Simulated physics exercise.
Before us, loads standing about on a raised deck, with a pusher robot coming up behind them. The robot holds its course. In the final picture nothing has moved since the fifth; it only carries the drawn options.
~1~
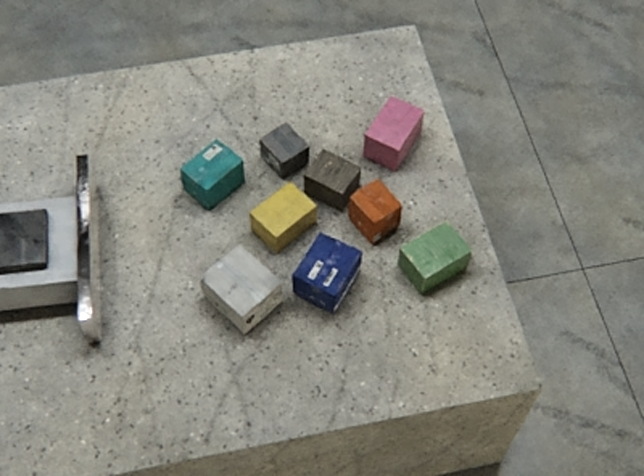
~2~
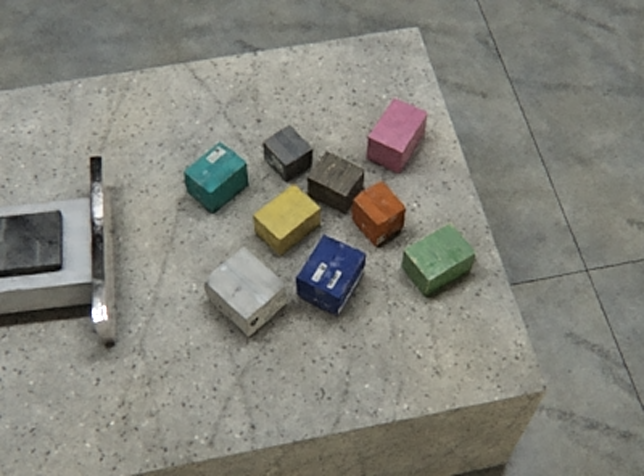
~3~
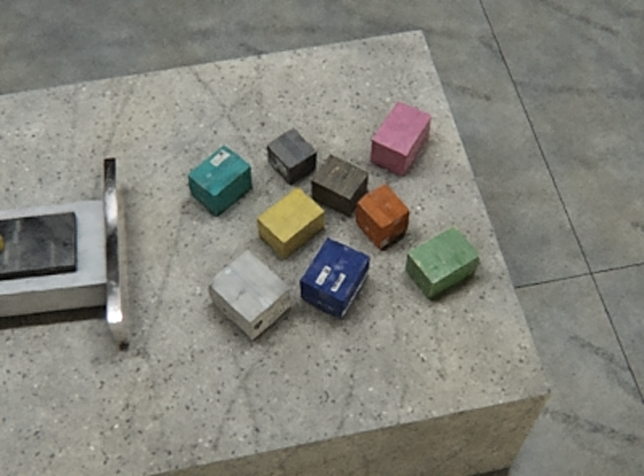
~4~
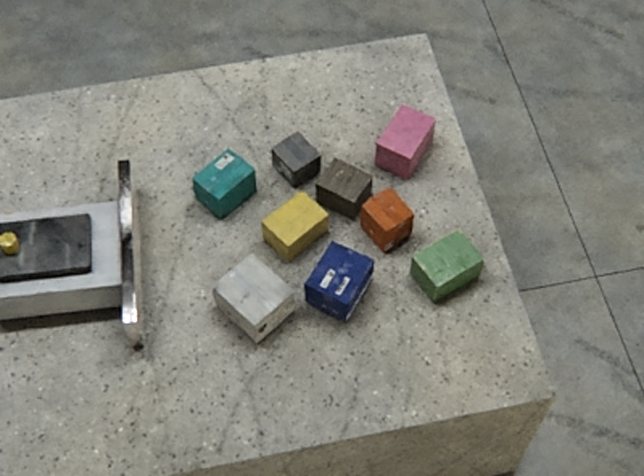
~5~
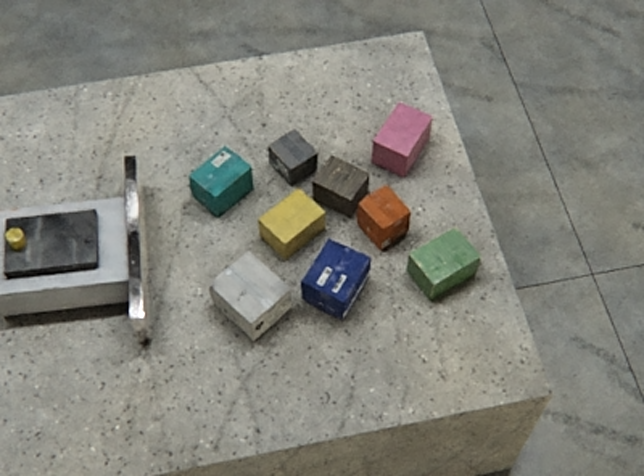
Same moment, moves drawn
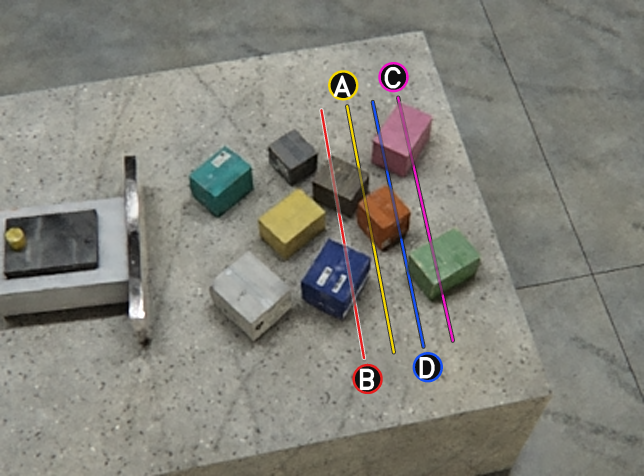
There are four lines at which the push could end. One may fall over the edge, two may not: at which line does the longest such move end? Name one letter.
D.
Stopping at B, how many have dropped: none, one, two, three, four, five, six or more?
By then, none.
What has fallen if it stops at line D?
The green crate.
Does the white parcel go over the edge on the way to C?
By then, no.
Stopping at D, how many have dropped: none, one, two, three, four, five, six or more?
One.
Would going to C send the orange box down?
Yes.
On the marked copy, A at (369, 220); B at (341, 225); C at (424, 210); D at (396, 215).
Taking D. A third of the way, robot (156, 224); white parcel (281, 301); blue parcel (341, 279).
Two thirds of the way, robot (252, 207); green crate (469, 261); pink crate (407, 138).
When it is over, robot (323, 195); green crate over the edge; pink crate (454, 118); one fallen.
As for the rest, A is within the limit but short; B is within the limit but short; C drops five.
